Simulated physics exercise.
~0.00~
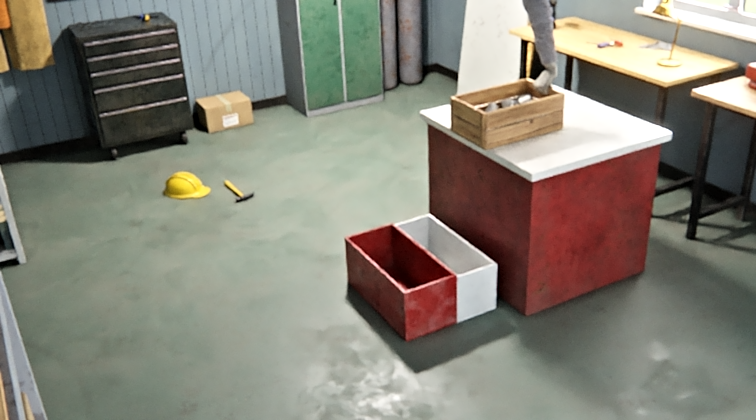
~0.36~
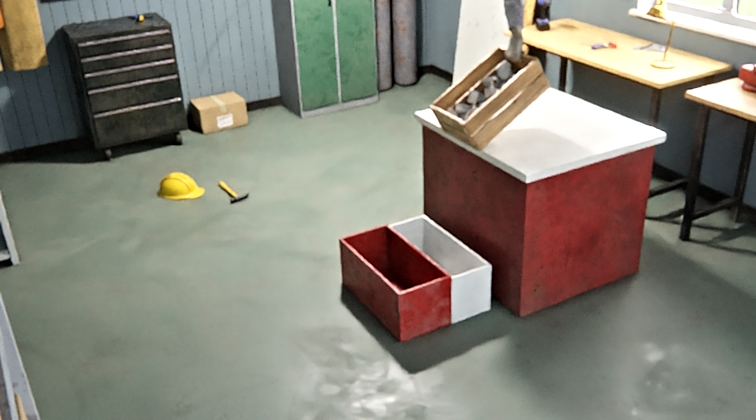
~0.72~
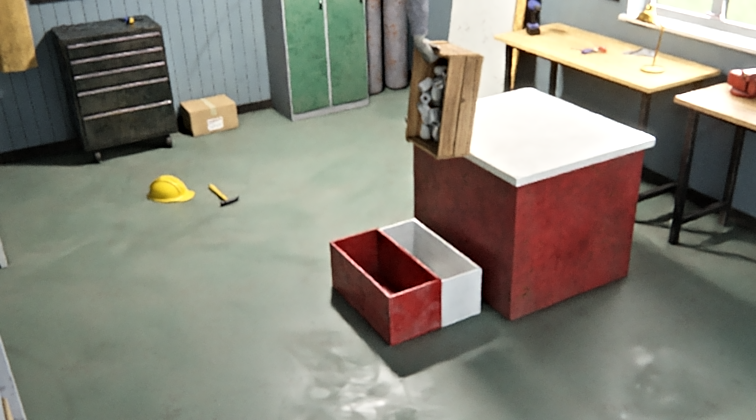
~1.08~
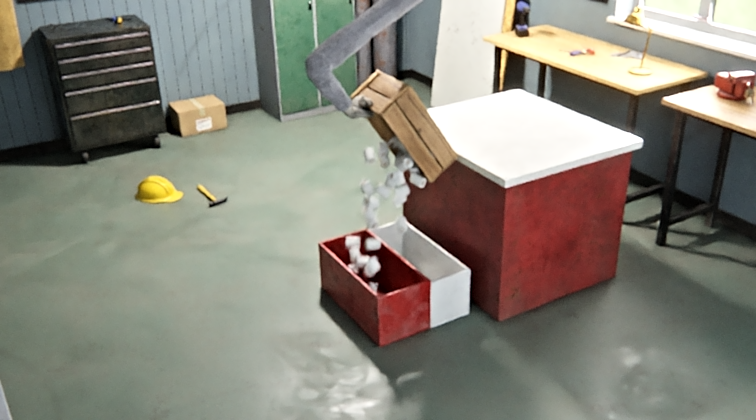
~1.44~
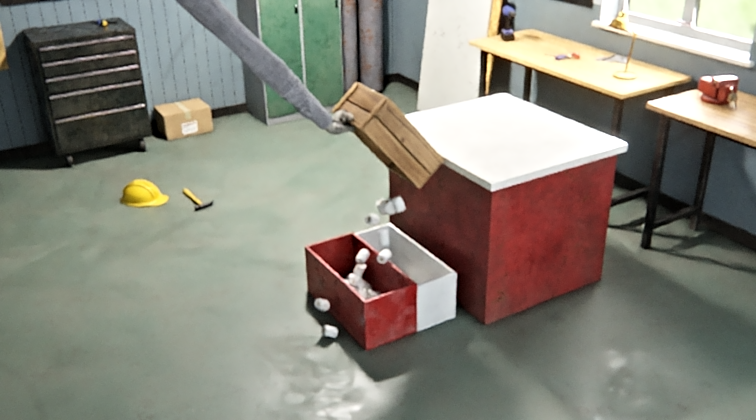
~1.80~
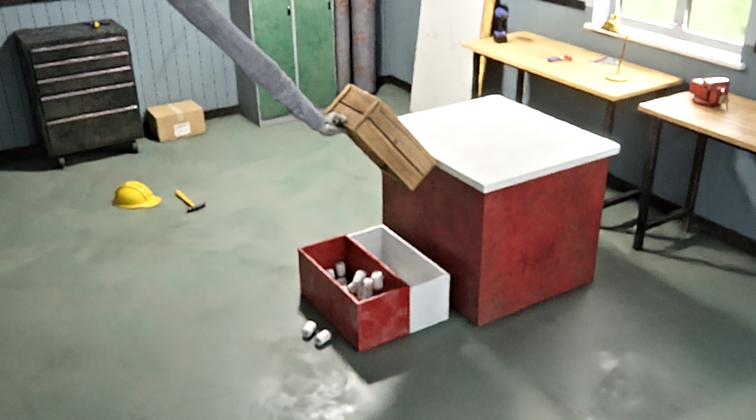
The video shows a gray arm tipping a wooden box over the edge of a white-topped red bench in a workshop, spilling small pale rolls toward the joined red and white bins below. Many land in the red bin, while two rest on the floor beyond it.
